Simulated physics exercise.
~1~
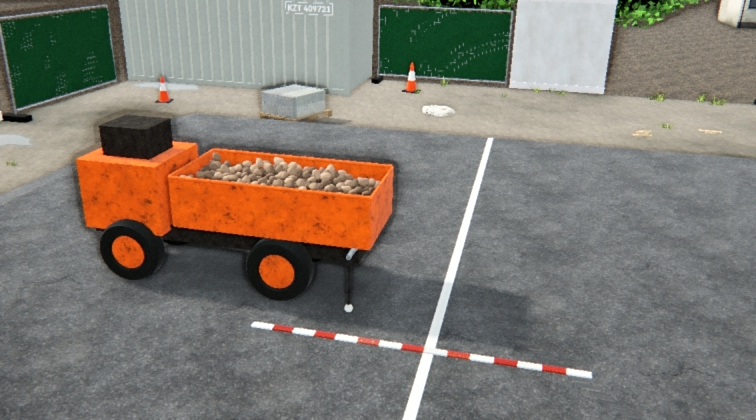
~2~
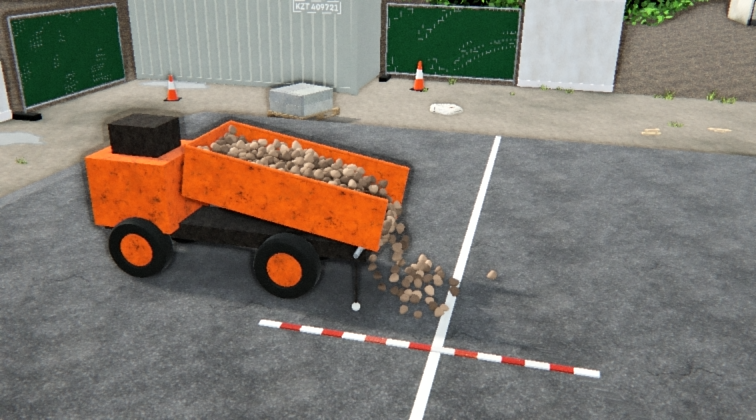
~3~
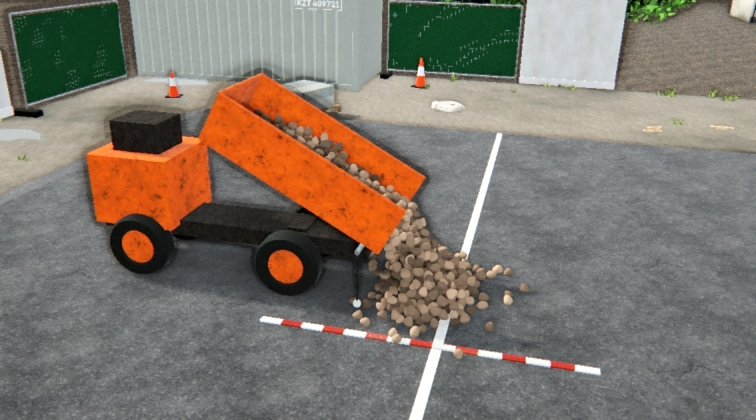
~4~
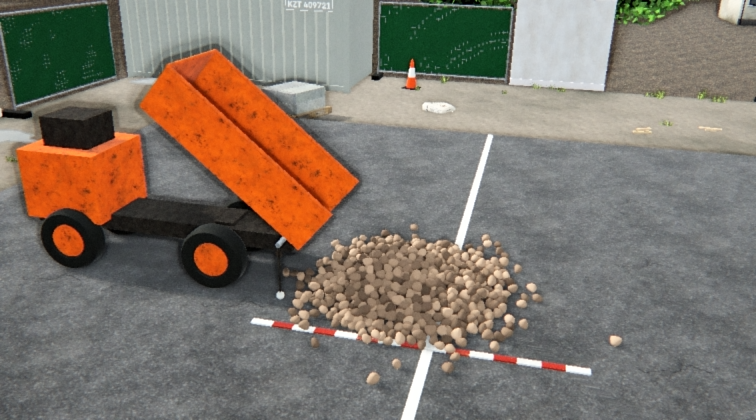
An orange truck tipped up its bed and poured a load of rounded brown stones onto the dark ground, then pulled away to the left with the bed empty, leaving a wide heap spread across the white line, mostly on the truck's side.
